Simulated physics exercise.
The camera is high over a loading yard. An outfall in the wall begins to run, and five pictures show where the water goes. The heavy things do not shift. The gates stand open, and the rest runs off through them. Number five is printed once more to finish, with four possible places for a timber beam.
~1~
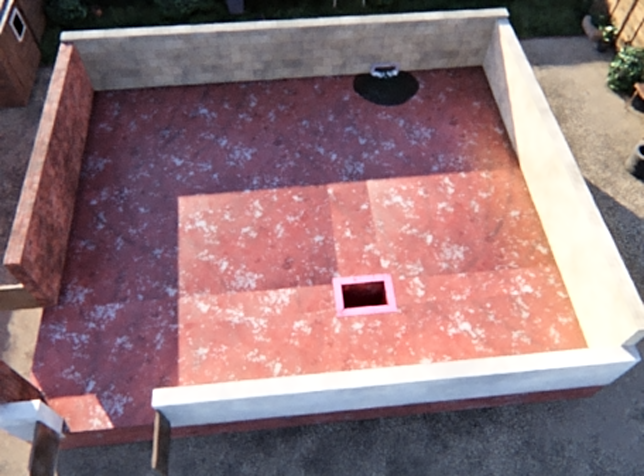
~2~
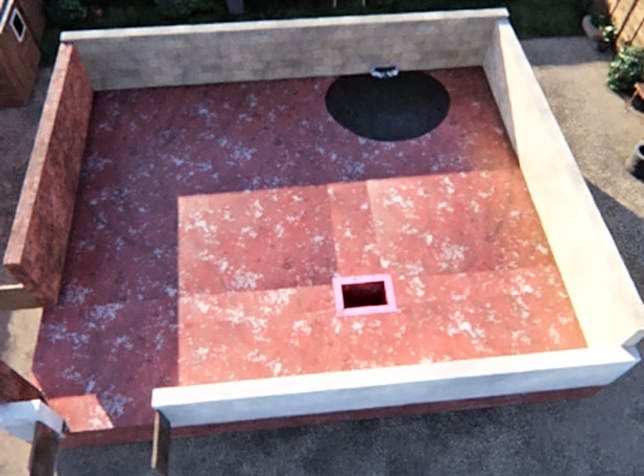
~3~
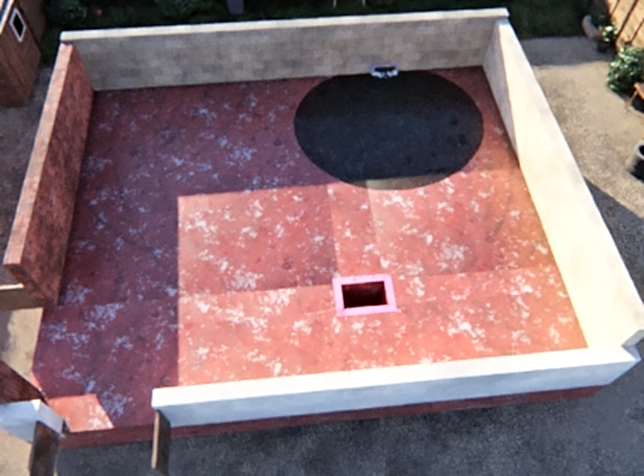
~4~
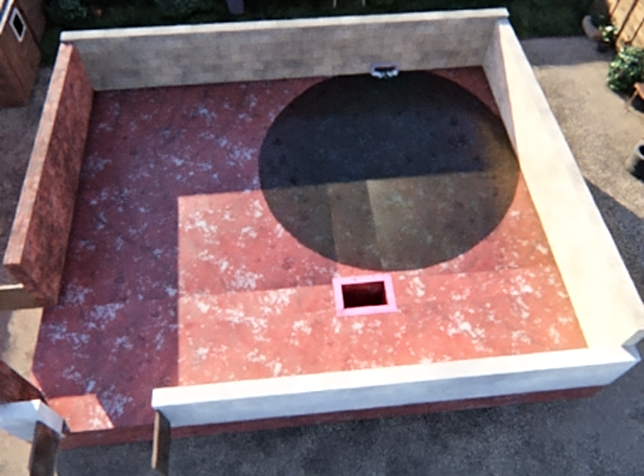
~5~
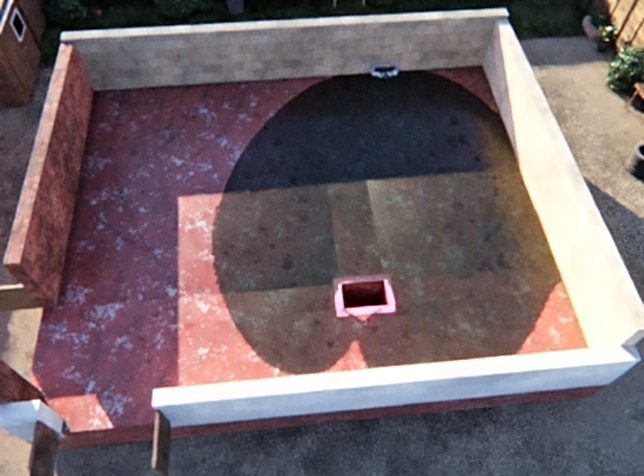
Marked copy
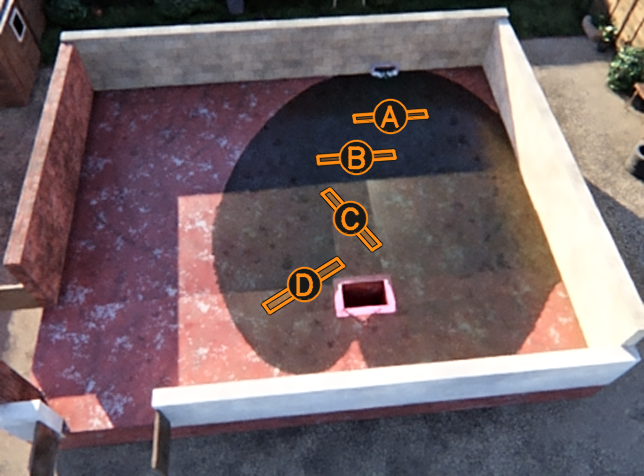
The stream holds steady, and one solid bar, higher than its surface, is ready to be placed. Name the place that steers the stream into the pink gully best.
Spot D.
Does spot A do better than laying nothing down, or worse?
Spot A is worse.
On the marked copy, A from (354, 118) to (426, 113); B from (318, 160) to (394, 154); C from (326, 191) to (376, 247); D from (266, 308) to (340, 262).
For spot A, about 11 % of the stream goes into the pink gully, about 87 % out by the gates.
For spot B, about 12 % of the stream goes into the pink gully, about 87 % out by the gates.
For spot C, about 12 % of the stream goes into the pink gully, about 86 % out by the gates.
For spot D, about 22 % of the stream goes into the pink gully, about 75 % out by the gates.
